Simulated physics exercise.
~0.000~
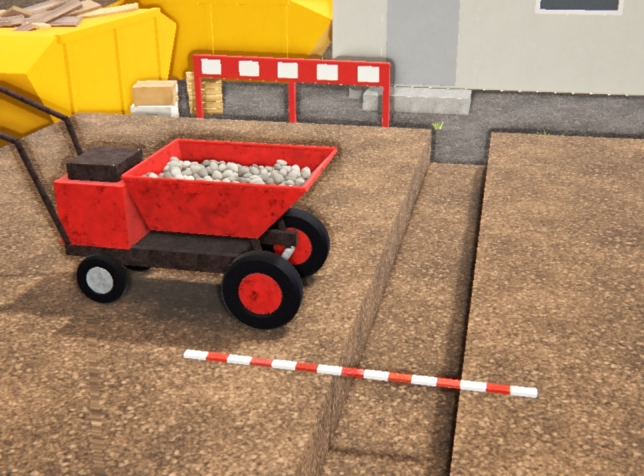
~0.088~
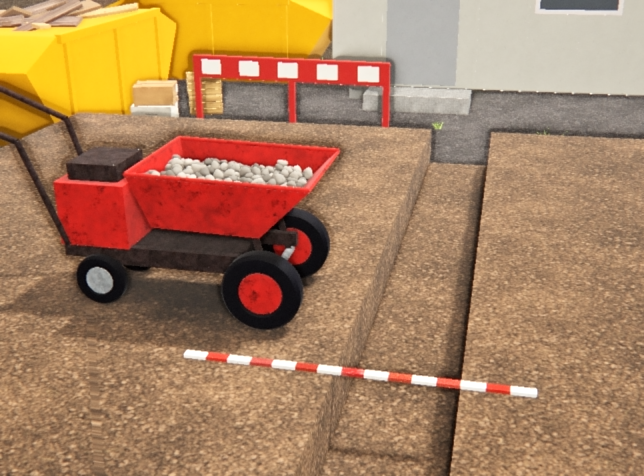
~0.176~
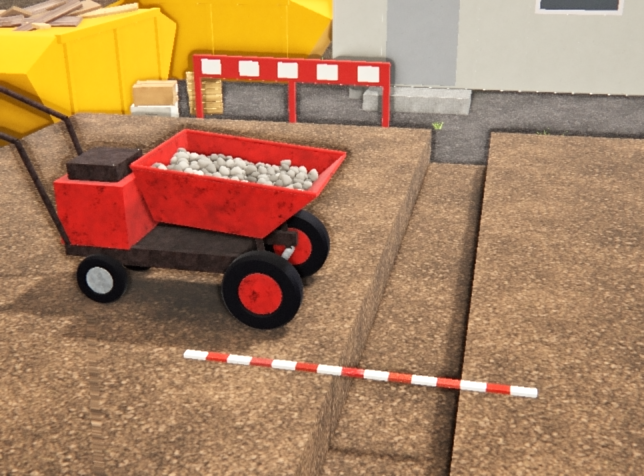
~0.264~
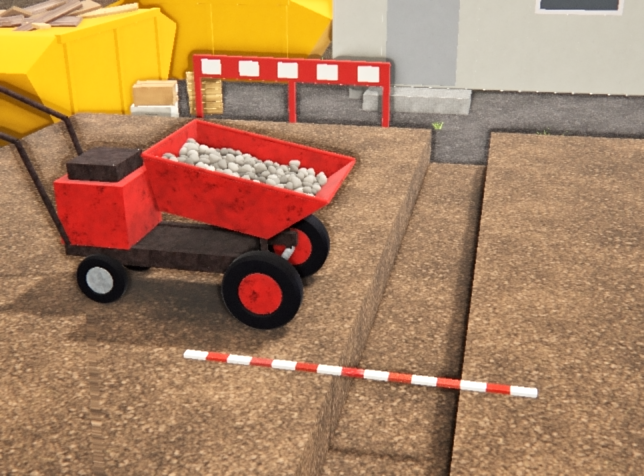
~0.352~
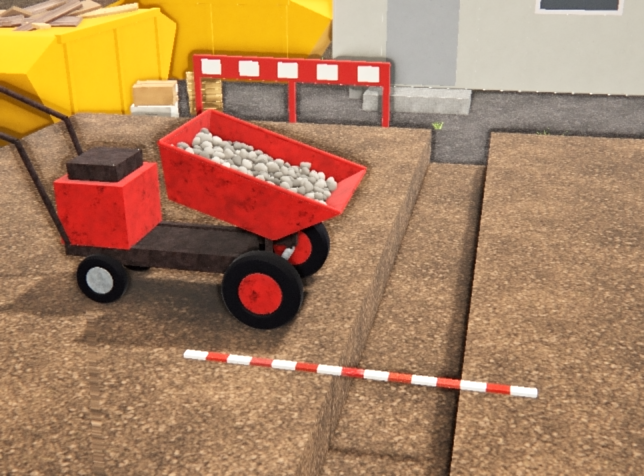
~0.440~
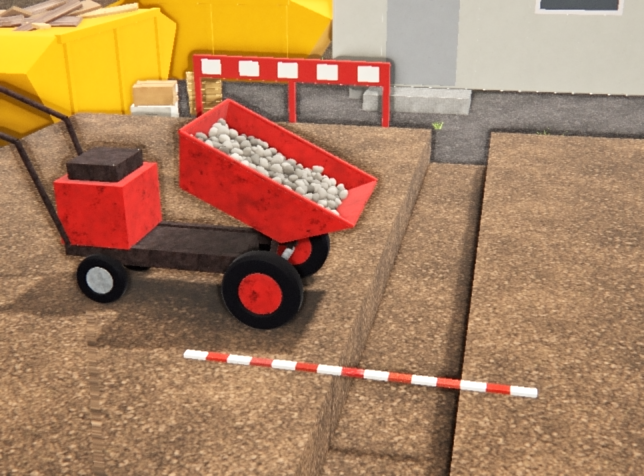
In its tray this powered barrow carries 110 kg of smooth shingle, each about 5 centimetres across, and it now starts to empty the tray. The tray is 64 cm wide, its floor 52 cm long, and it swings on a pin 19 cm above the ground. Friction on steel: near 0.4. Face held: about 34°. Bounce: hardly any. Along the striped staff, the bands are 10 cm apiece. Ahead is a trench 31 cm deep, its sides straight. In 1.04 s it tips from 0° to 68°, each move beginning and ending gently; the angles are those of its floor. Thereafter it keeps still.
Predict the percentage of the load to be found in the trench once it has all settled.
Roughly 94 percent of the load ends up there.
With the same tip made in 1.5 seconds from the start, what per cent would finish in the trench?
It would come to roughly 100 per cent.
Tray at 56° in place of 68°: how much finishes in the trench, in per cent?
Around 95 per cent would finish in the trench.
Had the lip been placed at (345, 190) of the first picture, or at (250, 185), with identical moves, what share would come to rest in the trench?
Around 55 and then 100 percent.
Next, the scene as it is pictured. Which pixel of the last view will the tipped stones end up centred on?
At about pixel (432, 360) in the last view.
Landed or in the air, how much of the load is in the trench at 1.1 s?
About 50 per cent by then.
After 0.8 s the floor is at 57°; 100 % in the tray; the foremost stones are at (386, 251).
After 1.1 s the floor is at 68°; 50 % in the tray, 49 % in the trench, 1 % past the trench; the foremost stones are at (478, 314).
After 1.5 s the floor is at 68°; 13 % in the tray, 81 % in the trench, 6 % past the trench; the foremost stones are at (561, 329).
After 3.4 s the floor is at 68°; 0 % in the tray, 94 % in the trench, 6 % past the trench; the foremost stones are at (621, 352).
